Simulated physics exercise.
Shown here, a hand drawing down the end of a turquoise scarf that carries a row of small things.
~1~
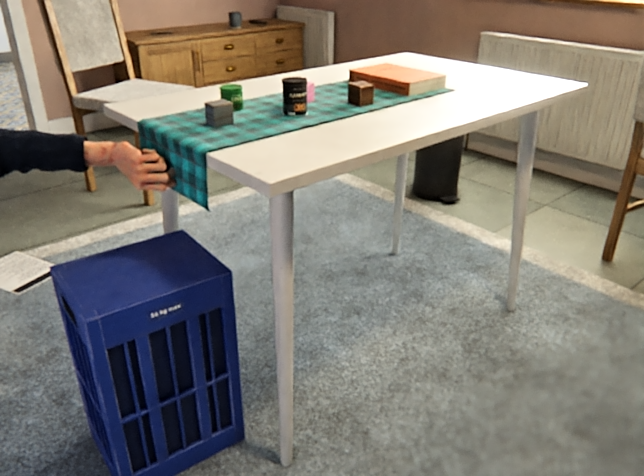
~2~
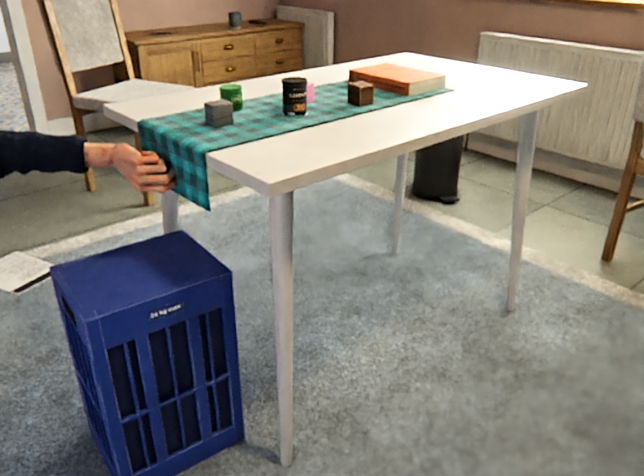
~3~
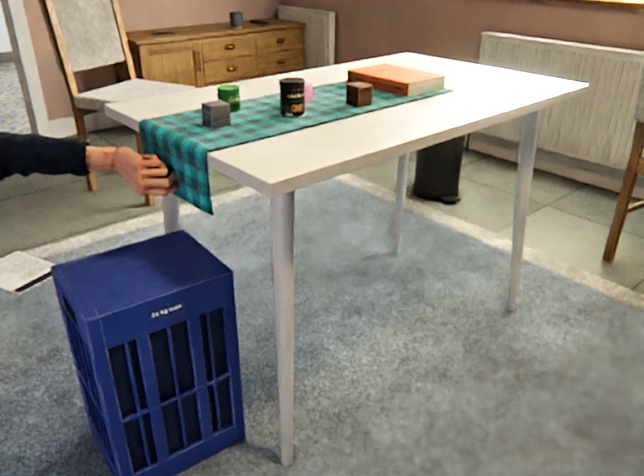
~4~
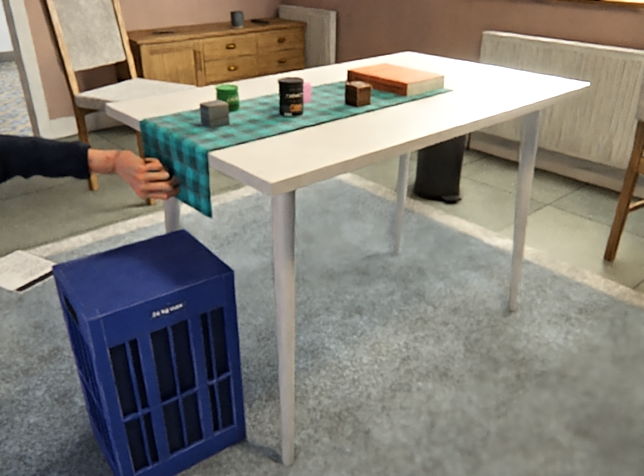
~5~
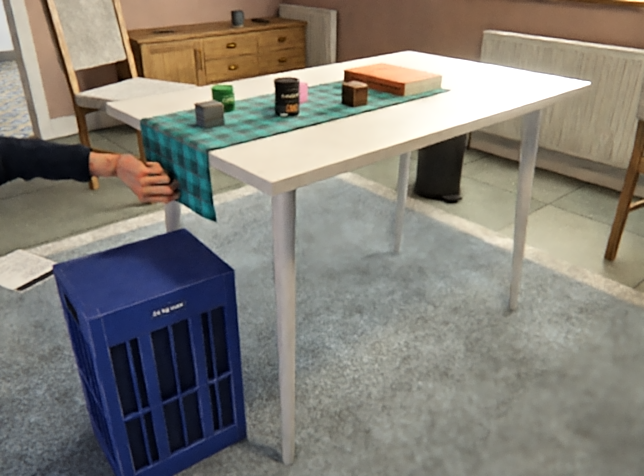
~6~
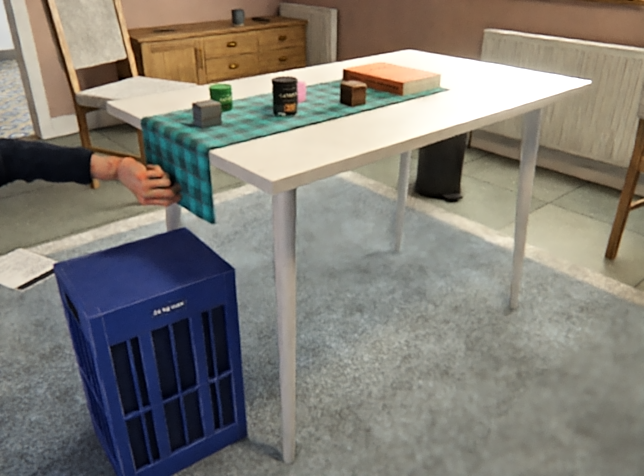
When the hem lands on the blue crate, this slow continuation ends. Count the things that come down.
The count that falls away is going to be one.
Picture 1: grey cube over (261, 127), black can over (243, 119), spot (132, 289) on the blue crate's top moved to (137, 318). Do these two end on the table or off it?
Looks like the grey cube ends up down, and the black can ends up down.
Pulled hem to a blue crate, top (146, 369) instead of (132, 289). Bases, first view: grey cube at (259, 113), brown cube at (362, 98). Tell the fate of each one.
Observed: Grey cube departs; brown cube remains seated.
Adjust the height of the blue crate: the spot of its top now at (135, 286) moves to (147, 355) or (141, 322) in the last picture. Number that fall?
You'd get 3 and then 2.
Early on, hem near (181, 214); all still up.
Midway, hem on the crate; all still up.
Near the end, hem on the crate; grey cube gone.
Finally, hem on the crate; grey cube gone. The answer is one.
